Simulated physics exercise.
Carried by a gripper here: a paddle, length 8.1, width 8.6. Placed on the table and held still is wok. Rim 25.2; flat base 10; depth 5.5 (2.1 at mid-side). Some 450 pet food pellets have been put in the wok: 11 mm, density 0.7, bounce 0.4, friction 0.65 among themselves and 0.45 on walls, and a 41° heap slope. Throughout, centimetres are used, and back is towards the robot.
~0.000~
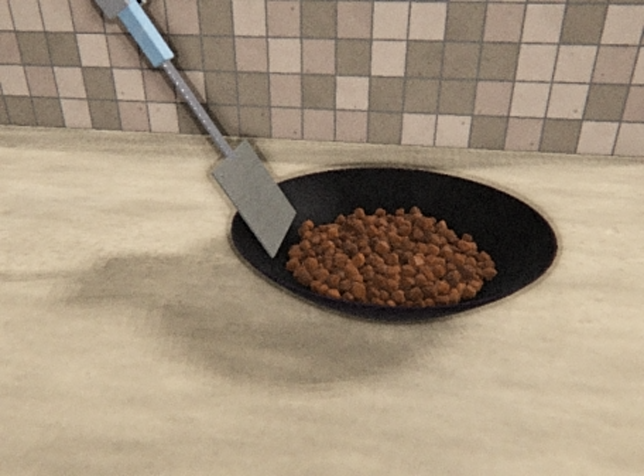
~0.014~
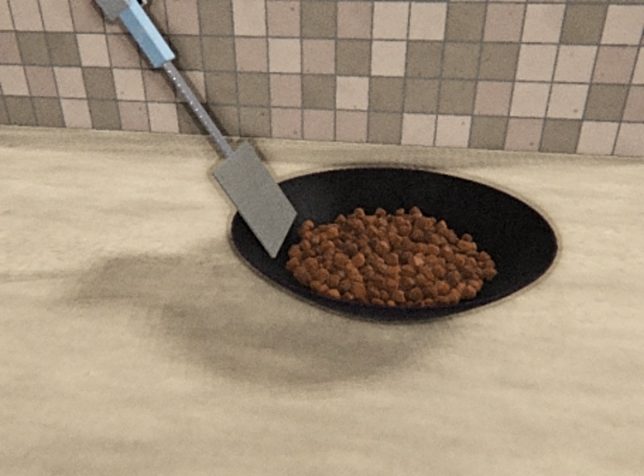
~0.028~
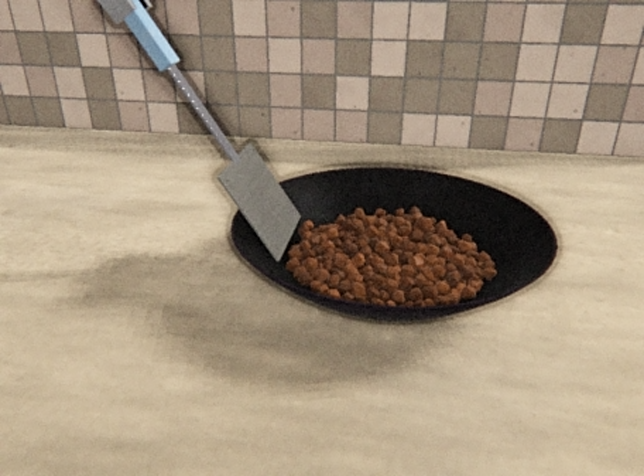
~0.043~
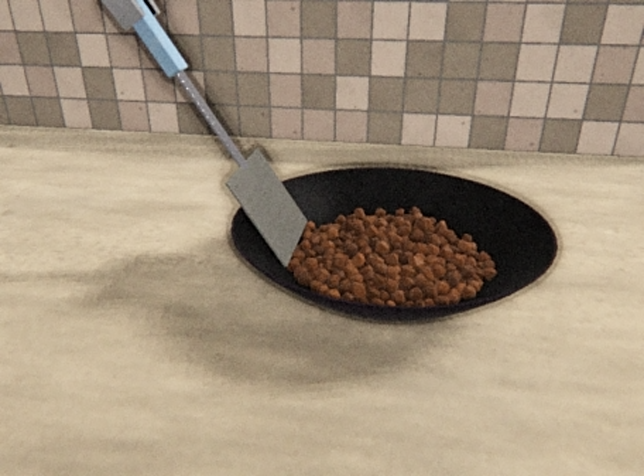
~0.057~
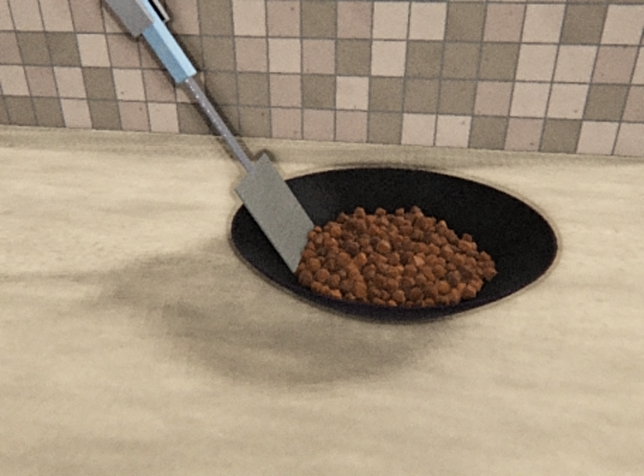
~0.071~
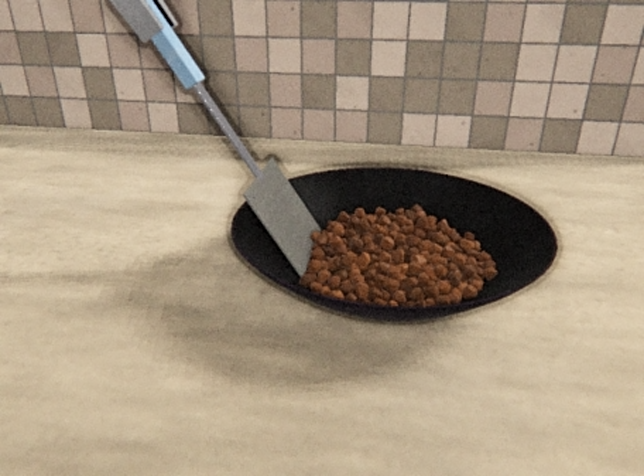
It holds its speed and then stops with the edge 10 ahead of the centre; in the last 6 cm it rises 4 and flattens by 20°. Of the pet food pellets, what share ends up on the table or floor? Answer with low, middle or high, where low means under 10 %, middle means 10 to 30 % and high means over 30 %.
High.
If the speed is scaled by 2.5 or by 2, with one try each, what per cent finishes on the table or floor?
65 and 60 %.
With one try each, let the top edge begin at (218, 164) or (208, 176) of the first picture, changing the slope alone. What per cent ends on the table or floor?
Around 40 per cent, then around 40 per cent.
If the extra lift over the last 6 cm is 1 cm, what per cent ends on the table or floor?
Result: Approx. 50 %.
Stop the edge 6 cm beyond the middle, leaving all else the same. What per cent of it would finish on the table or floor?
That would be something like 0 in a hundred.
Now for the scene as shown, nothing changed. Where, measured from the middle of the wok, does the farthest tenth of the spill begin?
It comes to about 25 cm.
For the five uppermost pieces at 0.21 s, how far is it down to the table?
Somewhere around 5 centimetres high.
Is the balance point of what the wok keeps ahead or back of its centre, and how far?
The kept load is shifted forward by about 4.0 cm.
After 0.21 s, sloping 57°, highest piece 6 above the table; 449 in the wok.
After 0.34 s, sloping 50°, highest piece 8 above the table; 423 in the wok, 26 on the blade or in flight.
After 0.61 s, sloping 37°, highest piece 6 above the table; 261 in the wok, 187 on the table or floor, 1 on the blade or in flight.
After 1.66 s, sloping 37°, highest piece 6 above the table; 261 in the wok, 188 on the table or floor.
In the end, 261 in the wok, 188 on the table or floor. That is 42 % on the table or floor.
